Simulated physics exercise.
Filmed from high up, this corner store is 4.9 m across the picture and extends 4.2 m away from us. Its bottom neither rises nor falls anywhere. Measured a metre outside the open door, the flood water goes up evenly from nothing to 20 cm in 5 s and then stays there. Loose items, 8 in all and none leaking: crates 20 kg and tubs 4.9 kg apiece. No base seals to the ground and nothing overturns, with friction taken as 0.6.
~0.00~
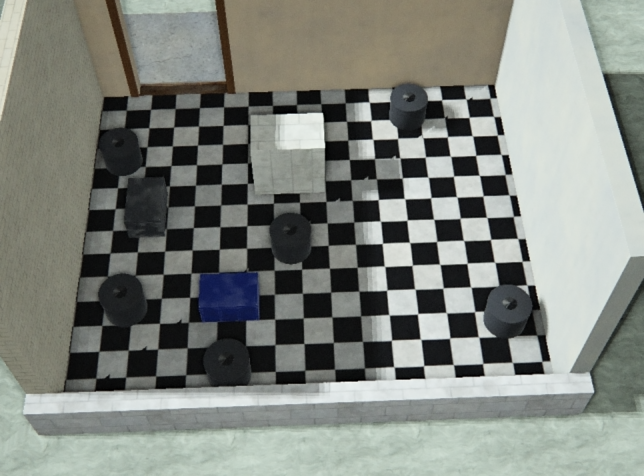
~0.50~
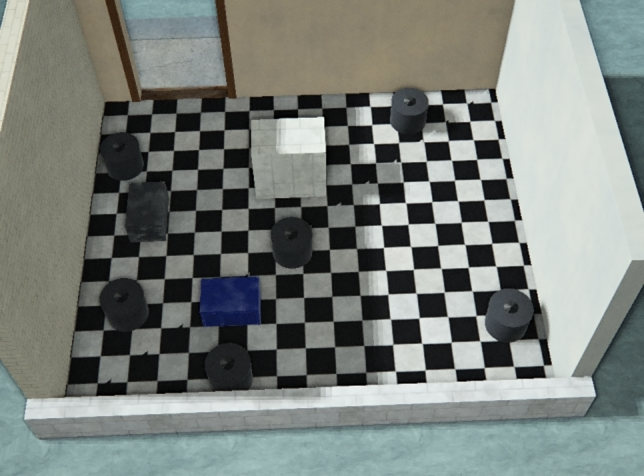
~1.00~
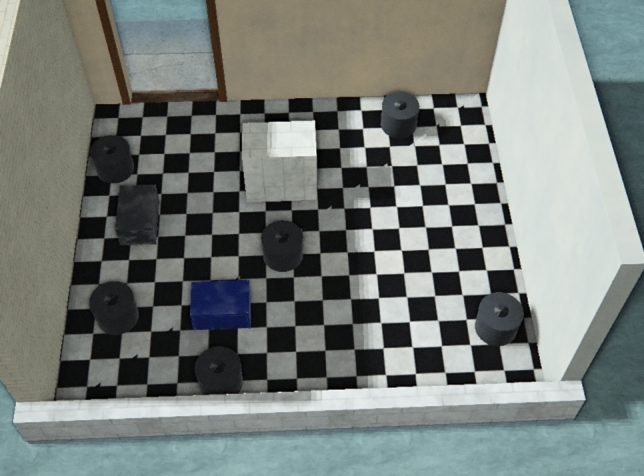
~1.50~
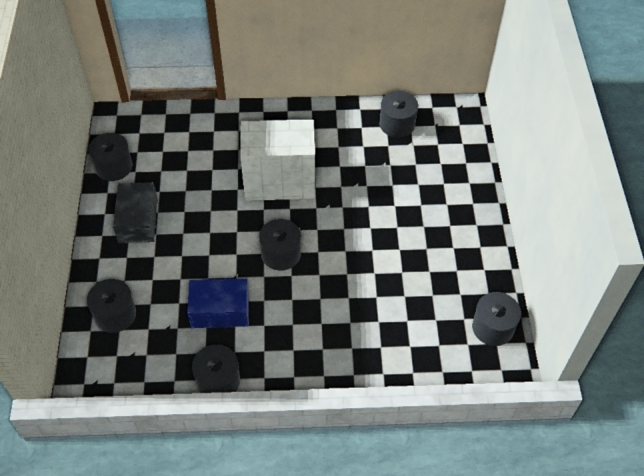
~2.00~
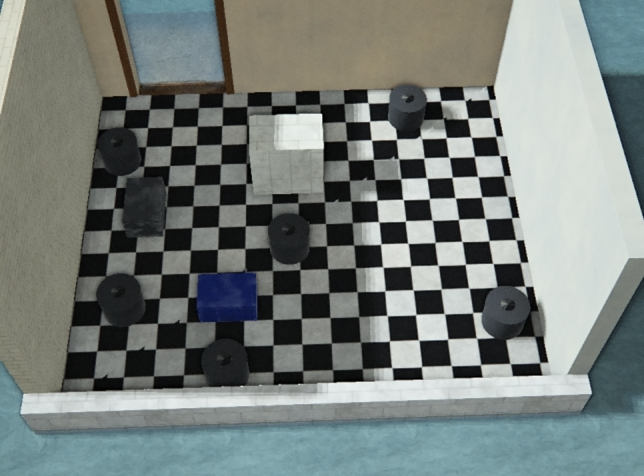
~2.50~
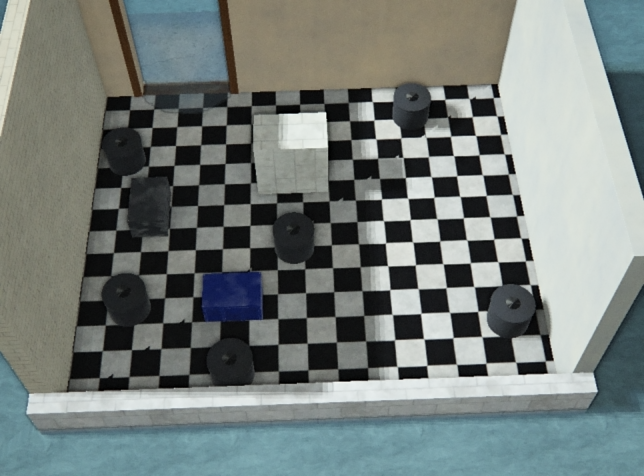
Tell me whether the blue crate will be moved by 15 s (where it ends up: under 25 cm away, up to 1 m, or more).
The move is big.
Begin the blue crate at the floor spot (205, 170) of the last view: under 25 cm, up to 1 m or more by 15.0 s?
Short answer, it is taken a long way.
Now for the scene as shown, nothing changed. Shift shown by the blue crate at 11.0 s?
Around 20 cm from the start by that time.
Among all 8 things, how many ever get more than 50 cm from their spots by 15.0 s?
All told, that gives 8.
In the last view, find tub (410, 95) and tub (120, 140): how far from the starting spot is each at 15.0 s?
They've ended up 60 cm and 450 cm away, in that order.
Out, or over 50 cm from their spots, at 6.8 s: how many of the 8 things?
Result: 1.
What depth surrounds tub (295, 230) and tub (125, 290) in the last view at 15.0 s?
I'd estimate 4 cm for the first and 10 cm for the second.
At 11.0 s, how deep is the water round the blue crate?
The depth there is around 7 cm.
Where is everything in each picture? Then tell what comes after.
The blue crate at (228, 290), on the bottom; 0.0 m2 under water; 0 of 8 have shifted, in the first picture.
The blue crate at (230, 294), on the bottom; 0.0 m2 under water; 0 of 8 have shifted, in the second picture.
The blue crate at (220, 297), on the bottom; water covers 0.0 m2; 0 of 8 have shifted, in the third picture.
The blue crate at (218, 296) rests on the ground; water covers 0.0 m2; 0 of 8 have shifted, in the fourth picture.
The blue crate at (227, 290) rests on the ground; water covers 0.0 m2; 0 of 8 have shifted, in the fifth picture.
The blue crate at (232, 289), on the bottom; 0.2 m2 under water; 0 of 8 have shifted, in the sixth picture.
After 3.5 s the blue crate is near (232, 289), 0.0 m from its start, aground; 0 afloat.
After 6.8 s the blue crate is near (232, 289), 0.0 m from its start, aground; 1 afloat.
After 11.0 s the blue crate is near (234, 304), 0.2 m from its start, aground; 4 afloat.
After 15.0 s the blue crate is near (449, 356), 2.3 m from its start, afloat; 8 afloat.
